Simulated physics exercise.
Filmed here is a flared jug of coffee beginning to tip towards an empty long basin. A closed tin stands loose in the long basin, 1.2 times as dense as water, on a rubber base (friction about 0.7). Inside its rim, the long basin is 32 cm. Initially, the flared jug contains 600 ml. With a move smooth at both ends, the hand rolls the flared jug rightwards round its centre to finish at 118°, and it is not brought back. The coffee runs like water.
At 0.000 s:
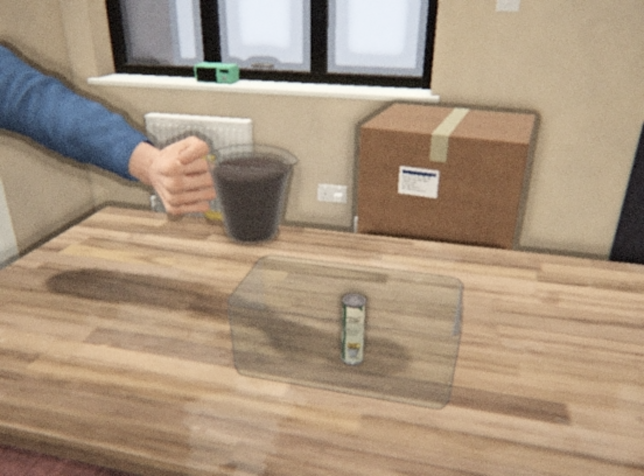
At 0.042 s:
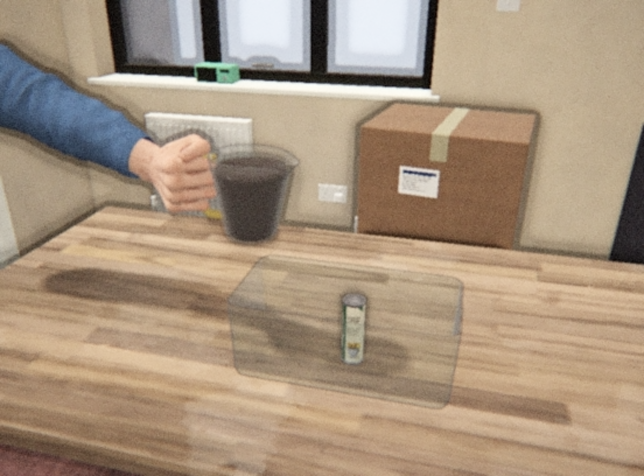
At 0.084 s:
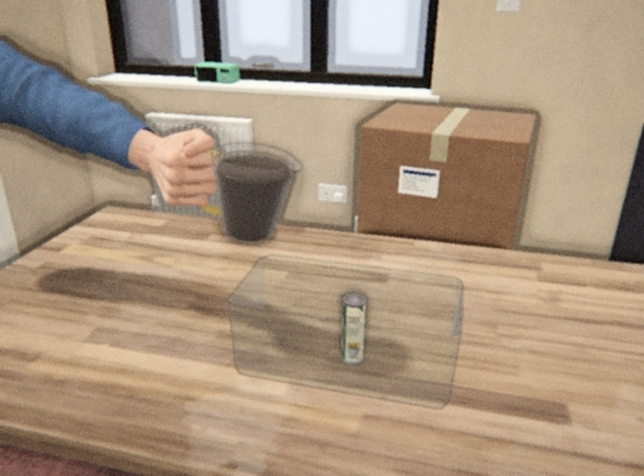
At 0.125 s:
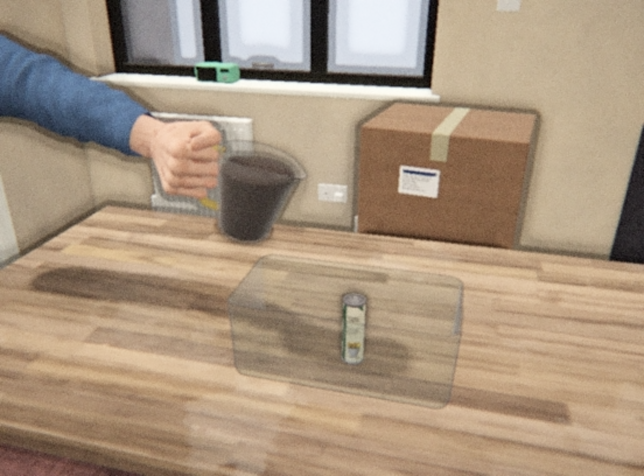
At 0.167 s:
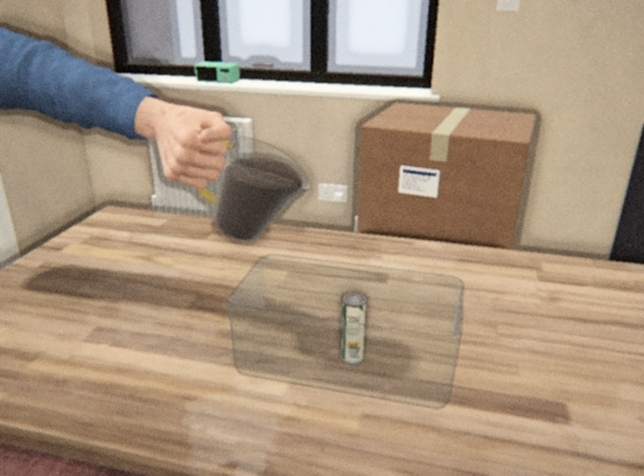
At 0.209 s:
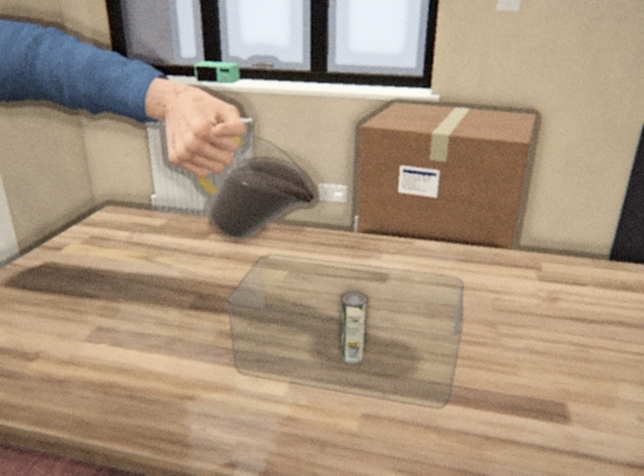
A hand tilts a jug of dark liquid rightwards above a clear basin holding a tin.
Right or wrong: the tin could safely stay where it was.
Wrong, it goes over.
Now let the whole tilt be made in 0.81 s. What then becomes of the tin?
After the tilt, the tin has tipped over.
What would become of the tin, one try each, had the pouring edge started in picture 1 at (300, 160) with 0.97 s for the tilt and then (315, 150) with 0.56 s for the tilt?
Trial 1 - tin tips; trial 2 - tin tips.
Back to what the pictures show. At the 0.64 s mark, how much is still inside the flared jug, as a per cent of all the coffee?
About 1 % is still there.
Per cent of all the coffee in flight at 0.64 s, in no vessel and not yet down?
Some 5 % is up in the air.
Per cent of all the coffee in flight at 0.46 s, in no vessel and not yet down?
Close to 24 per cent, I'd say.
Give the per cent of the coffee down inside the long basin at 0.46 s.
Close to 44 in a hundred.
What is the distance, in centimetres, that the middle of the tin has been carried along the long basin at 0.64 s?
Reading: Roughly 3 cm.
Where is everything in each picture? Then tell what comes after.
The first frame shows tilt 0°; pouring edge (298, 161); surface from (217, 164) to (288, 171); the long basin's rim runs from (245, 278) to (462, 307); the tin's top is at (354, 303).
The second frame shows tilt 2°; pouring edge (299, 163); surface from (218, 163) to (289, 171).
The third frame shows tilt 7°; pouring edge (303, 168); surface from (221, 161) to (290, 173).
The fourth frame shows tilt 16°; pouring edge (307, 176); surface from (225, 160) to (295, 176).
The fifth frame shows tilt 27°; pouring edge (311, 188); surface from (228, 166) to (303, 182).
The sixth frame shows tilt 40°; pouring edge (312, 202); surface from (224, 179) to (305, 189); 1 per cent is over the edge.
By 0.46 s the tilt is 112° and 32 per cent is still to pour; the tin stands where it began.
By 0.64 s the tilt is 118° and 1 per cent is still to pour; the tin leans 20°.
By 0.82 s the tilt is 118° and 0 per cent is still to pour; the tin lies on its side.
By 1.03 s the tilt is 118° and 0 per cent is still to pour; the tin lies on its side.
At rest the tin lies on its side.
